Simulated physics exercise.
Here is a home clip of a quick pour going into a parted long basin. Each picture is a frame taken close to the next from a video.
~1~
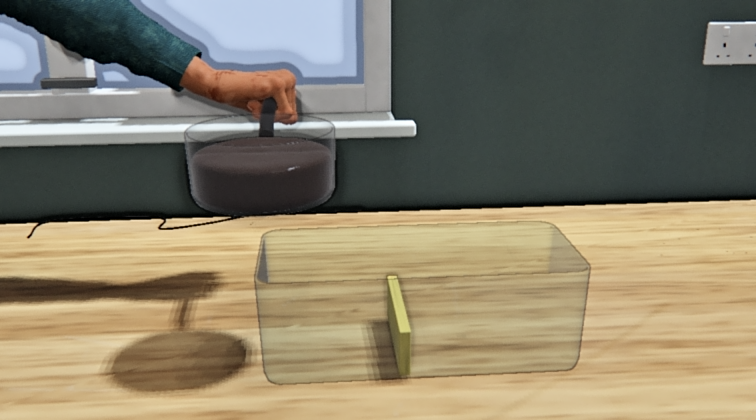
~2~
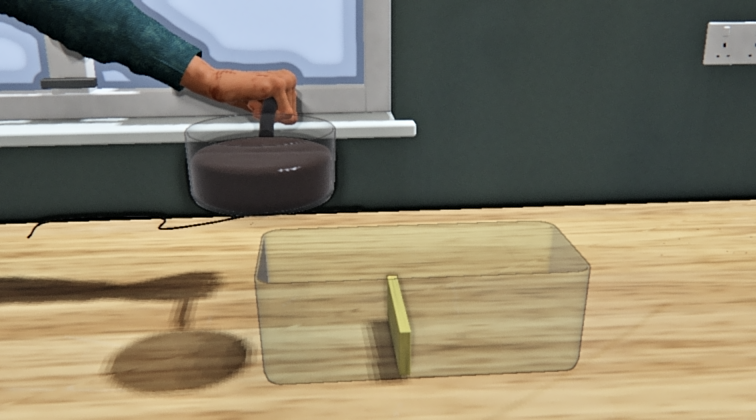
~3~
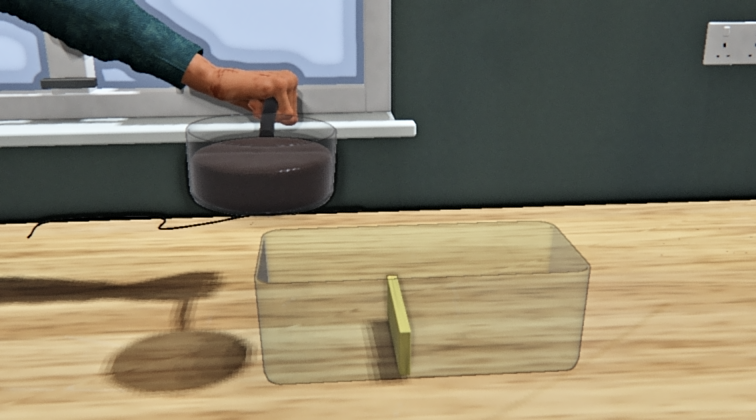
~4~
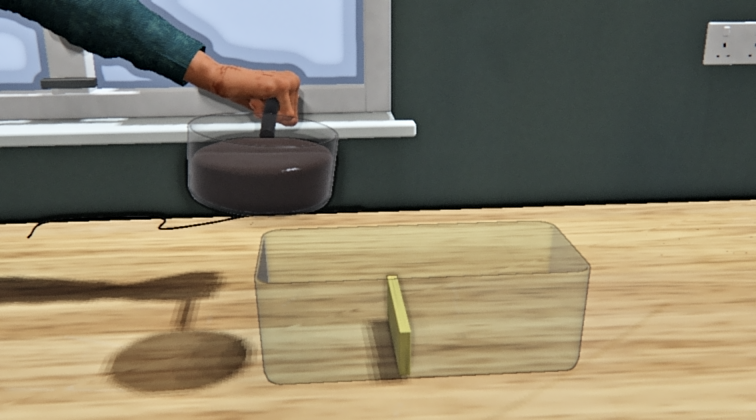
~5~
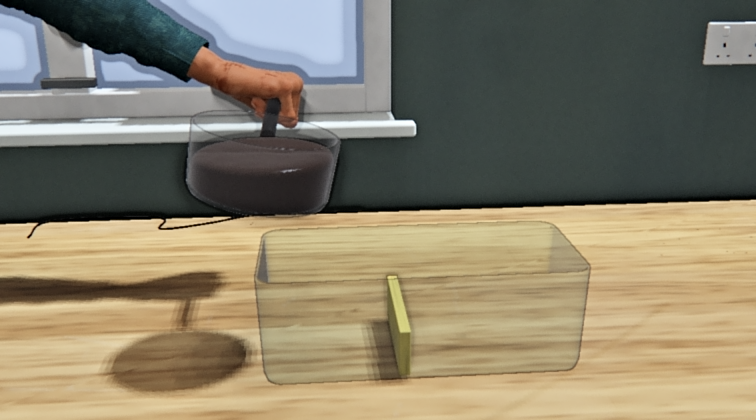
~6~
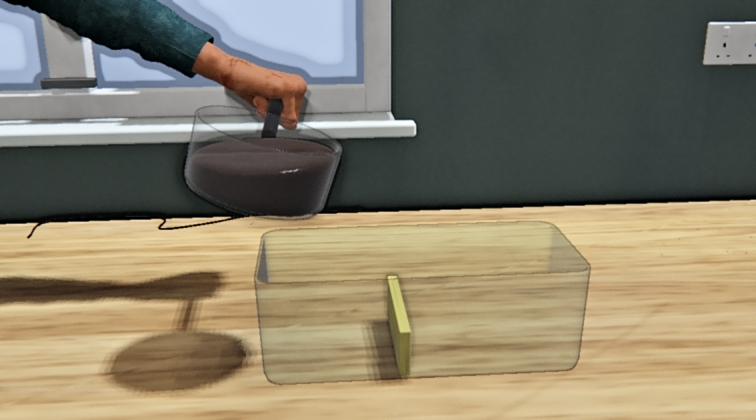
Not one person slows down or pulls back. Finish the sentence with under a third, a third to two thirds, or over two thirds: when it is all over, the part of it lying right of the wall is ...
... under a third.
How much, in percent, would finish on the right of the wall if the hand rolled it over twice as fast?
I'd say roughly 10 in every hundred ends up there.
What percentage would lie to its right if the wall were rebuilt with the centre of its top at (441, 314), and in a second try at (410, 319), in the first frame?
About 5 per cent on the first try, and 20 per cent on the second.
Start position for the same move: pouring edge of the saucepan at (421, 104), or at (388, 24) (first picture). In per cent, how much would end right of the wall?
95 % and 90 %.
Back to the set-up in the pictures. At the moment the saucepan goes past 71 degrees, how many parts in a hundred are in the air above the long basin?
Something like 25 per cent of it.
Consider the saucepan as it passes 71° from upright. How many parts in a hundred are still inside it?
It comes to 45 per cent or so.
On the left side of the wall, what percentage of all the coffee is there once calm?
Roughly 75 %.
A moment on, the saucepan is tipped part way and 47 per cent is still to pour, 17 is left of the wall and 10 right of it.
Next, the saucepan is tipped right over and 6 per cent is still to pour, 66 is left of the wall and 25 right of it.
Then the saucepan is tipped right over and 0 per cent is still to pour, 74 is left of the wall and 25 right of it.
Later the saucepan is tipped right over and 0 per cent is still to pour, 74 is left of the wall and 25 right of it.
Finally, 74 per cent lies left of the wall, 25 right of it and 0 outside.
